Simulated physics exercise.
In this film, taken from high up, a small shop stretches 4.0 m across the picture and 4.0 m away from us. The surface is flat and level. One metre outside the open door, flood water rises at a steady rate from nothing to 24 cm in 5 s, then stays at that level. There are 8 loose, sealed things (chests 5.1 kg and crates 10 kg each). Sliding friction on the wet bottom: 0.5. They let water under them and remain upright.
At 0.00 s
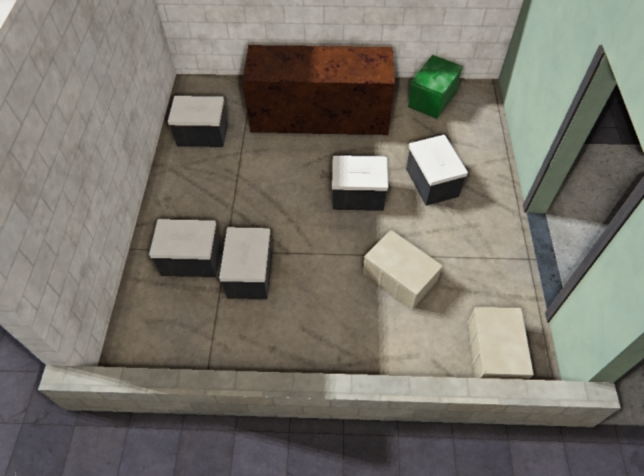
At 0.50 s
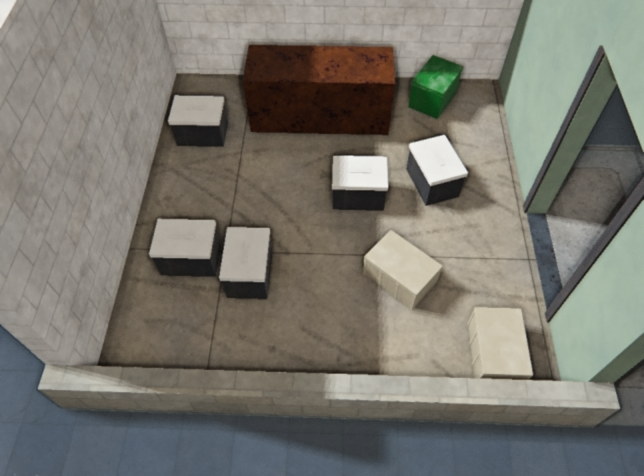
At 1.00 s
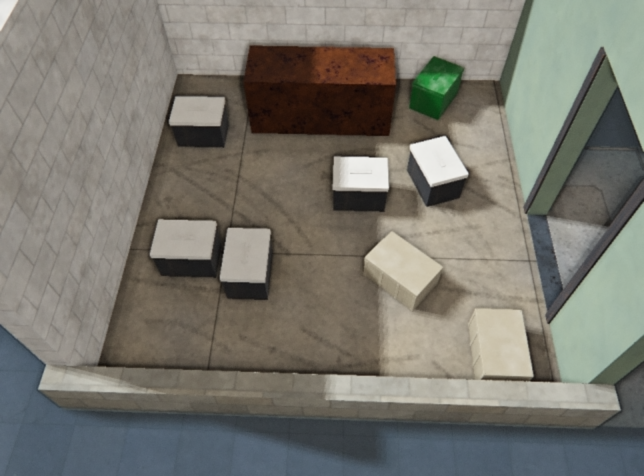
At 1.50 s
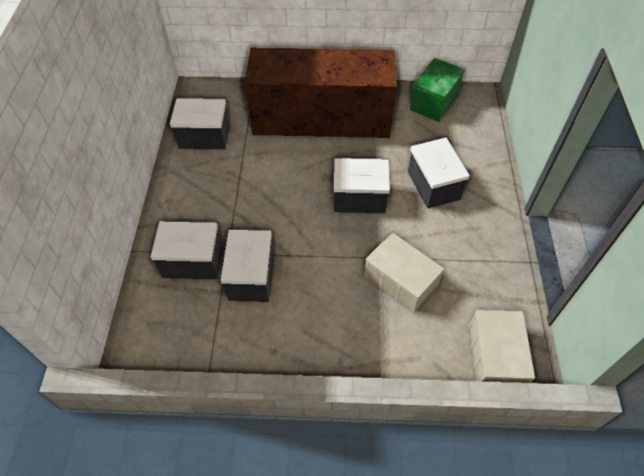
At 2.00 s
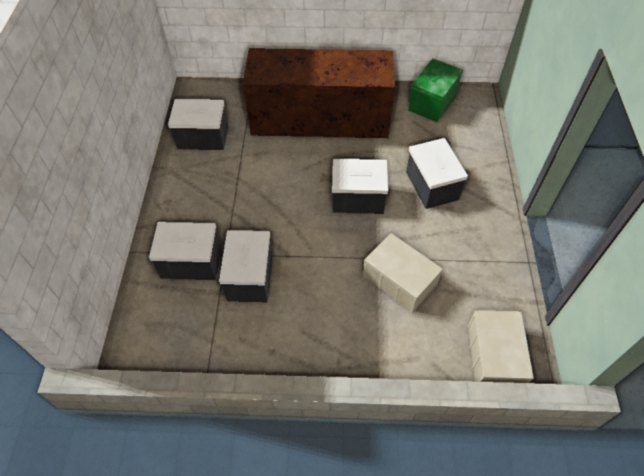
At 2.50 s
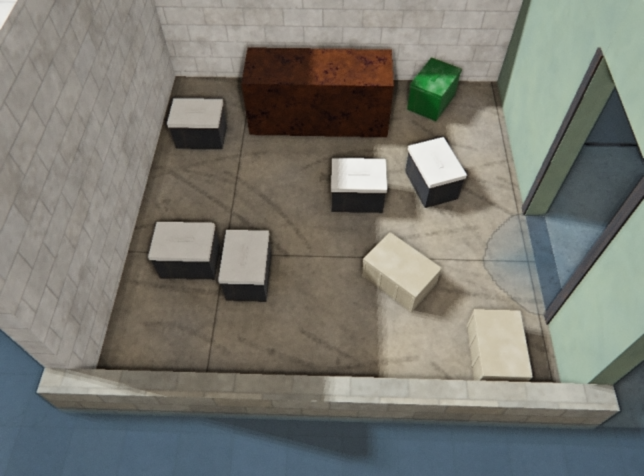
The clip opens on a high view of a small walled shop, with pale-topped boxes, a long rusty-brown block and a green chest standing still. Outside, the dark paving turns blue as water spreads over it, then shows beyond the open doorway at right. Finally, a thin, rounded sheet slips inside across the floor.
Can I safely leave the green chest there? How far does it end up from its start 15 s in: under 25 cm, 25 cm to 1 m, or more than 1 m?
I'd say it gets moved far off.
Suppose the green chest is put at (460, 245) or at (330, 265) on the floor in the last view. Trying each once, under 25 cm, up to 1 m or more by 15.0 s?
Going in order, it gets pushed a long way and then it gets pushed a long way.
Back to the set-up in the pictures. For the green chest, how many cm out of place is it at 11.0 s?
About 60 cm out of place.
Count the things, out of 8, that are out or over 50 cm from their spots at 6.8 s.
Tally: 4.
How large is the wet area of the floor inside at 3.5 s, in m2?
I'd put it close to 2.0 m2.
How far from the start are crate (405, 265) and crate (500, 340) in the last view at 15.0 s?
Net displacement, in order: 200 cm; 80 cm.
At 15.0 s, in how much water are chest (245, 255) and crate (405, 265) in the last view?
I'd estimate 18 cm for the first and 19 cm for the second.
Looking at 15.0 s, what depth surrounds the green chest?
Roughly 15 cm deep.
After 3.5 s the green chest is near (437, 76), 0.0 m from its start, aground; 0 afloat.
After 6.8 s the green chest is near (437, 76), 0.0 m from its start, aground; 5 afloat.
After 11.0 s the green chest is near (488, 89), 0.6 m from its start, afloat; 8 afloat.
After 15.0 s the green chest is near (285, 176), 2.3 m from its start, afloat; 8 afloat.
